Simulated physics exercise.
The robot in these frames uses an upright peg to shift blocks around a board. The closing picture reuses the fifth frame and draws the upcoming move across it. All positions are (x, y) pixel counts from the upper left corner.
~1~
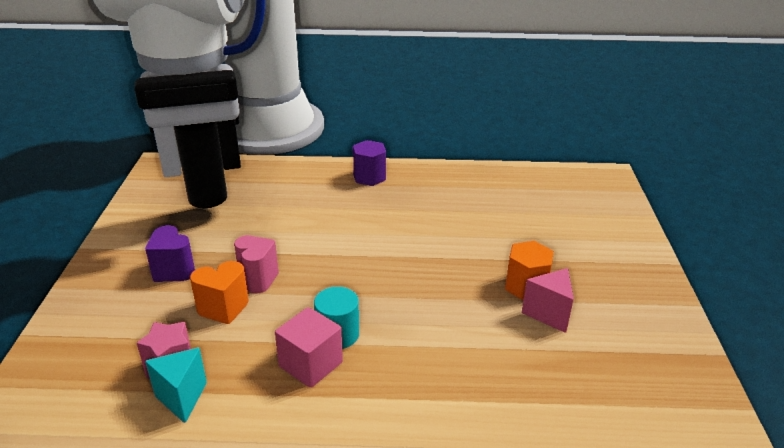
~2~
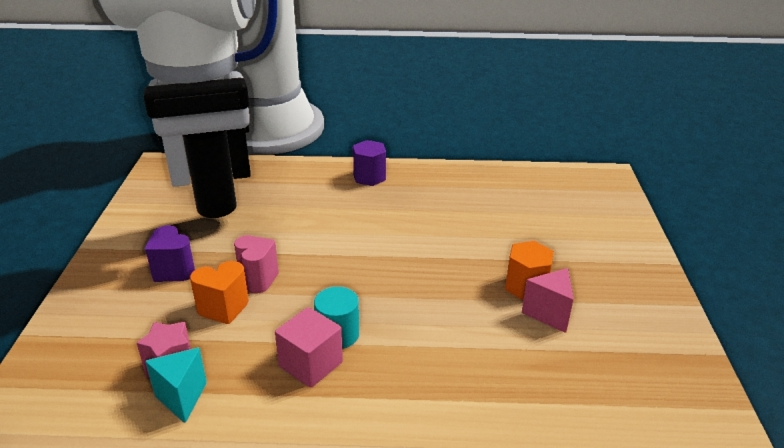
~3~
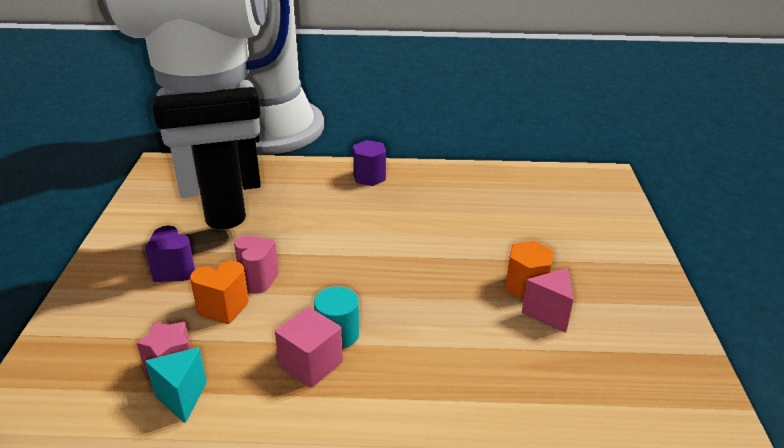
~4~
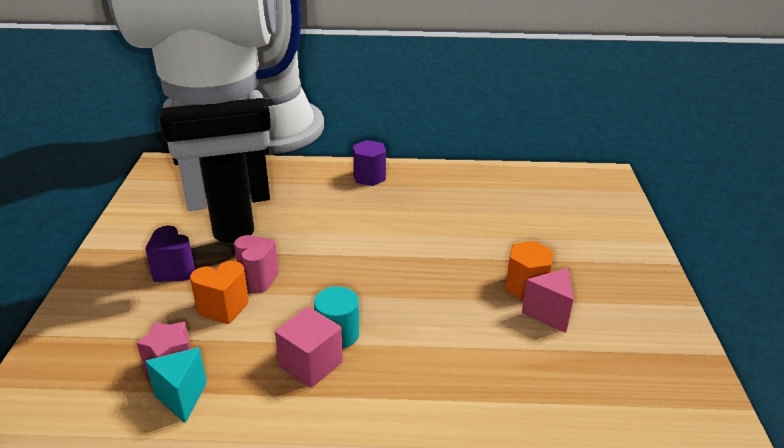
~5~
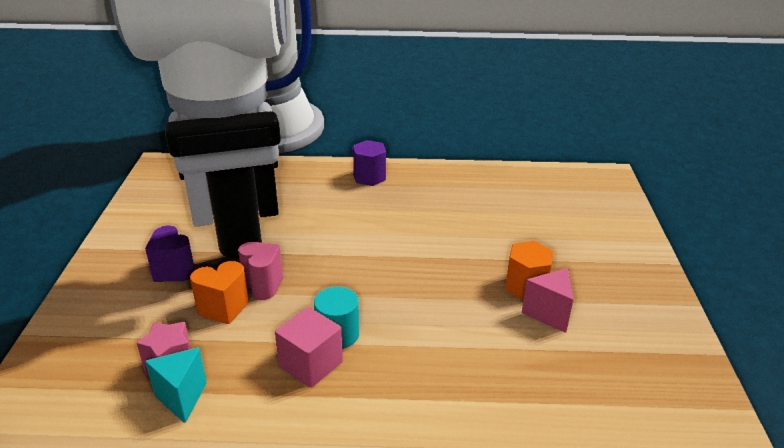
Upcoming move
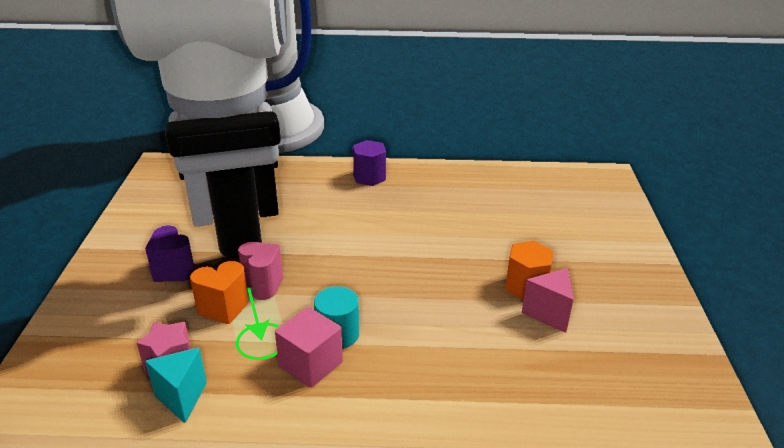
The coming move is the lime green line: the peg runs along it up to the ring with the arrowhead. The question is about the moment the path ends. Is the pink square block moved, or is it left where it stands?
At the end of the path, it will still be in place.
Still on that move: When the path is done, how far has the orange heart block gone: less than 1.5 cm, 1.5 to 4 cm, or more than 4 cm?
Of the three bands, it's 1.5 to 4 cm.
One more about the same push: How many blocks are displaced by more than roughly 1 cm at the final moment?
I expect two blocks to move.
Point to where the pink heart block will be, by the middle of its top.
When the path ends, it will be at (298, 289).
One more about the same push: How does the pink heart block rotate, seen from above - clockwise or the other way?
The twist is anticlockwise.
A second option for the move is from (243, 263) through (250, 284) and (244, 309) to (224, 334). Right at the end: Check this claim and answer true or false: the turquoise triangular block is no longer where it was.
It is false.
The drawn path runs straight from (243, 263) to (262, 341).
The first path, step by step. One third of the way, peg at (246, 270); orange heart block at (214, 280), turned 15° clockwise; pink heart block at (276, 269), turned 35° anticlockwise.
Two thirds of the way, peg at (253, 296); orange heart block at (210, 294), turned 75° clockwise; pink heart block at (291, 283), turned 100° anticlockwise.
At the end, peg at (259, 323); orange heart block at (210, 300), turned 100° clockwise; pink heart block at (298, 289), turned 125° anticlockwise; pink square block not moved.
